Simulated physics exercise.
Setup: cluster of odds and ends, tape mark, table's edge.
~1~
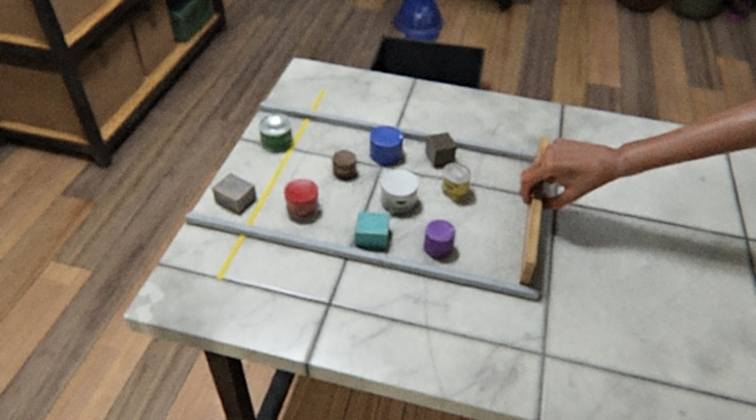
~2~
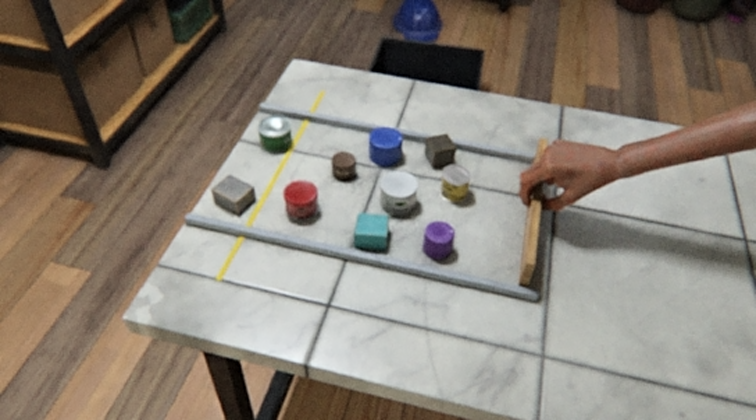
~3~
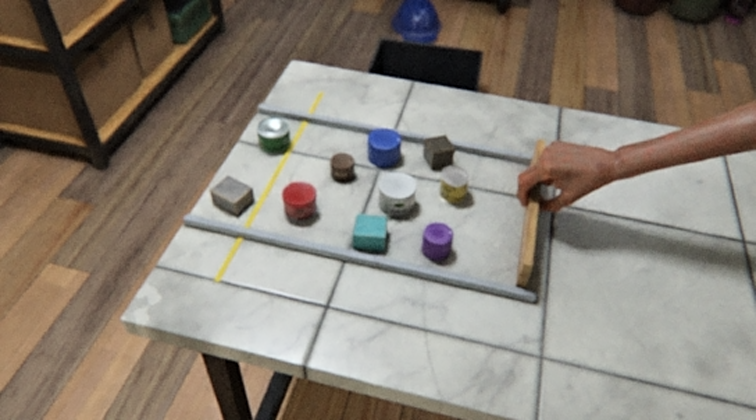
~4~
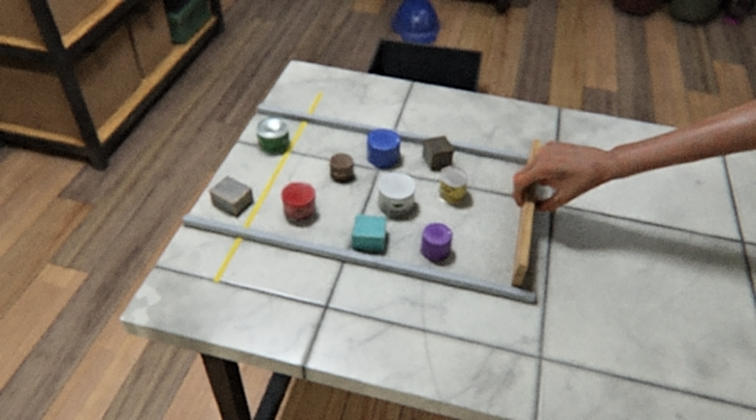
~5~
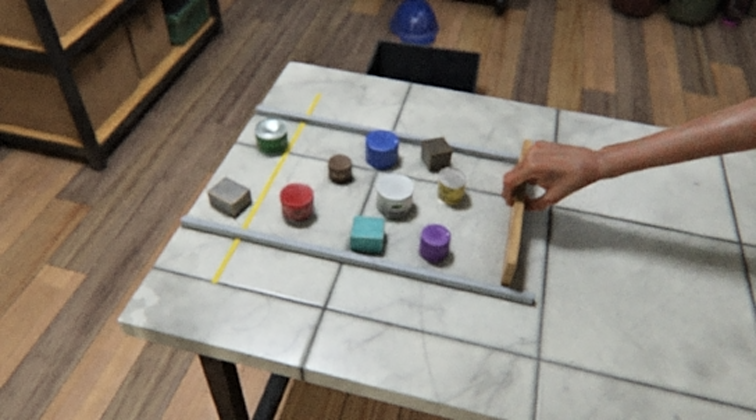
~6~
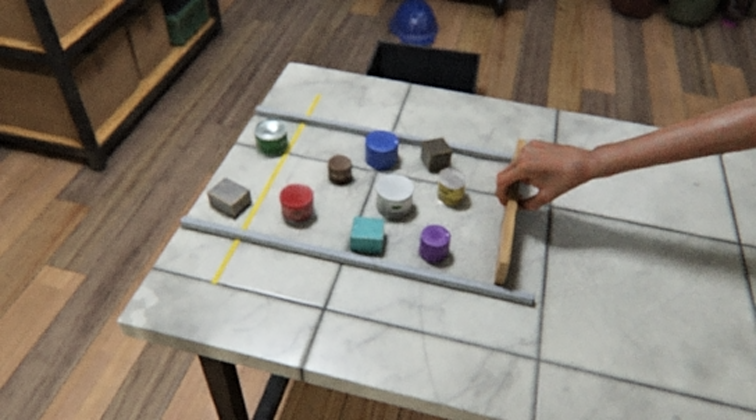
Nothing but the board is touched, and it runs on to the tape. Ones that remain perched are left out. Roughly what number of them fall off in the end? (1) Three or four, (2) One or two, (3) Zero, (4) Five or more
Option 2: One or two.
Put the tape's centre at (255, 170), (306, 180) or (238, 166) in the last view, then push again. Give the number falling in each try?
Going through them in order, you'd see 4, 0 and 6.
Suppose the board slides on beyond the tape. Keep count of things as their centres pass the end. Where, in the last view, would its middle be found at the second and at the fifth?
In pixels, around (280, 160) followed by around (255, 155).
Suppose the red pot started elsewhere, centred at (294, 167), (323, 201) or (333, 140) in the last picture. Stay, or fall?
Well, the red pot keeps its spot first, keeps its spot next, and keeps its spot last.
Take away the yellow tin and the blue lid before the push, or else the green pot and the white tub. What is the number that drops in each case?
Counts - first: 0, second: 0.
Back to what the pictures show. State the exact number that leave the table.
2, precisely.
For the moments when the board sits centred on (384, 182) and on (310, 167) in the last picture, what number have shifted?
That makes 6 at the first spot and 10 at the second.
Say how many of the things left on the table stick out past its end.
0 of them.
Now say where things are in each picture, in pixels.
Grey block (235, 193); green pot (276, 133); red pot (302, 199); board (534, 207); tape (280, 169), in the first frame.
Green pot (275, 134); yellow tin (455, 184), in the second frame.
Red pot (300, 202); turquoise block (370, 233), in the third frame.
Grey block (232, 195); brown tub (342, 168), in the fourth frame.
Green pot (272, 137); black block (436, 154), in the fifth frame.
Grey block (230, 197); green pot (271, 137); red pot (297, 204); board (510, 208); tape (275, 174), in the sixth frame.
Soon after, none off yet; grey block at rest near (230, 197); green pot at rest near (271, 137); red pot at rest near (297, 204).
After that, none off yet; grey block at rest near (230, 197); green pot at rest near (271, 137); red pot moving near (294, 198).
In the end, the number that fall off is one or two; gone, green pot and grey block.
